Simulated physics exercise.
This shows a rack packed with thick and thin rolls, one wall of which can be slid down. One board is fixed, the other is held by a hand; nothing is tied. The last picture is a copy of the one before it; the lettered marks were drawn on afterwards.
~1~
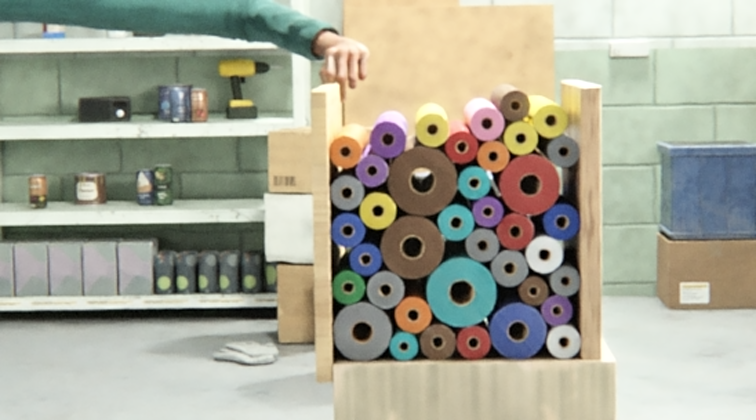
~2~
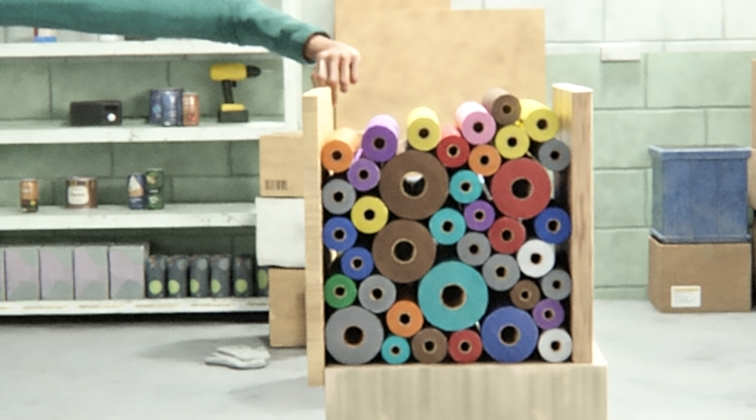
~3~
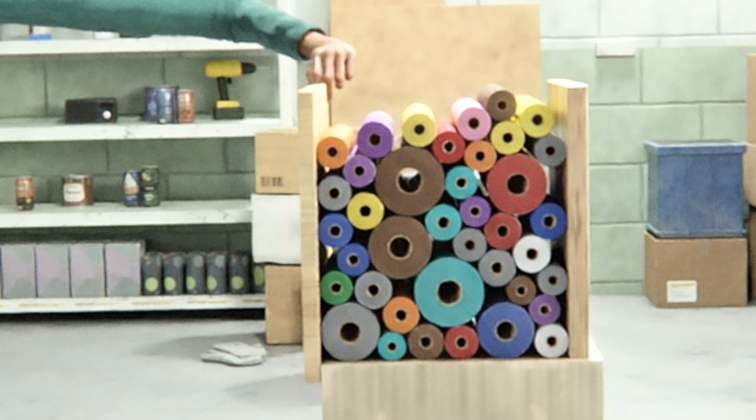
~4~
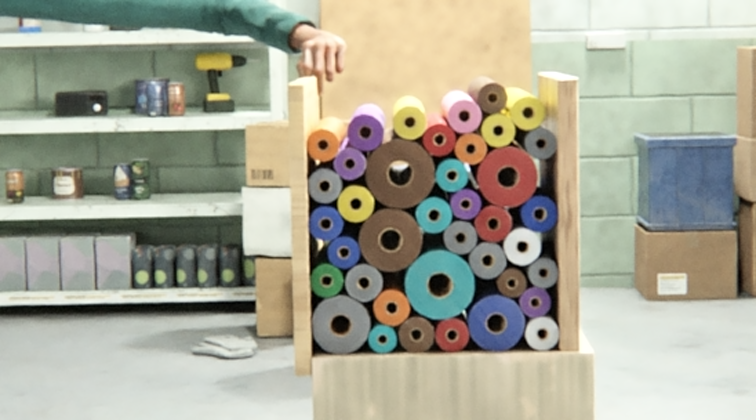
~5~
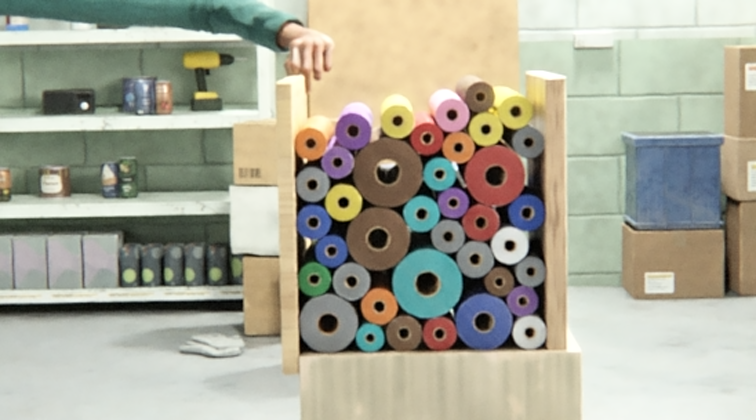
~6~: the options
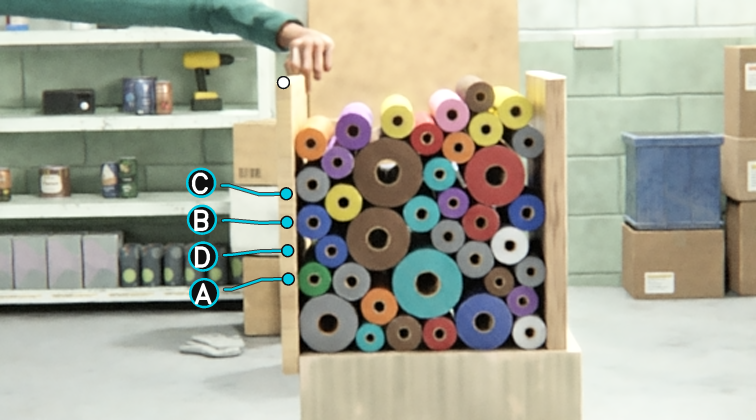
Colourful thick and thin rolls sitting packed between wooden boards, a hand resting by the left board, as the view drifts slightly.
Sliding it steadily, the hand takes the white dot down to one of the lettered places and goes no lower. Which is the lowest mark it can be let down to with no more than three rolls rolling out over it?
Slide it to C.
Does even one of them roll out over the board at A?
Yes.
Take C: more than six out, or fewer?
It loses fewer than six.
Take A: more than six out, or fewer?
At A, more than six.
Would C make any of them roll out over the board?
Yes, at C.
On the copy, A at (288, 279); B at (287, 222); C at (286, 194); D at (288, 251); the white dot at (284, 82).
On C. First, top of the board (293, 134).
Then, top of the board (295, 192).
Finally, top of the board (295, 193), one out over the board.
By contrast, A more than three out over the board; B four out over the board; D four out over the board.
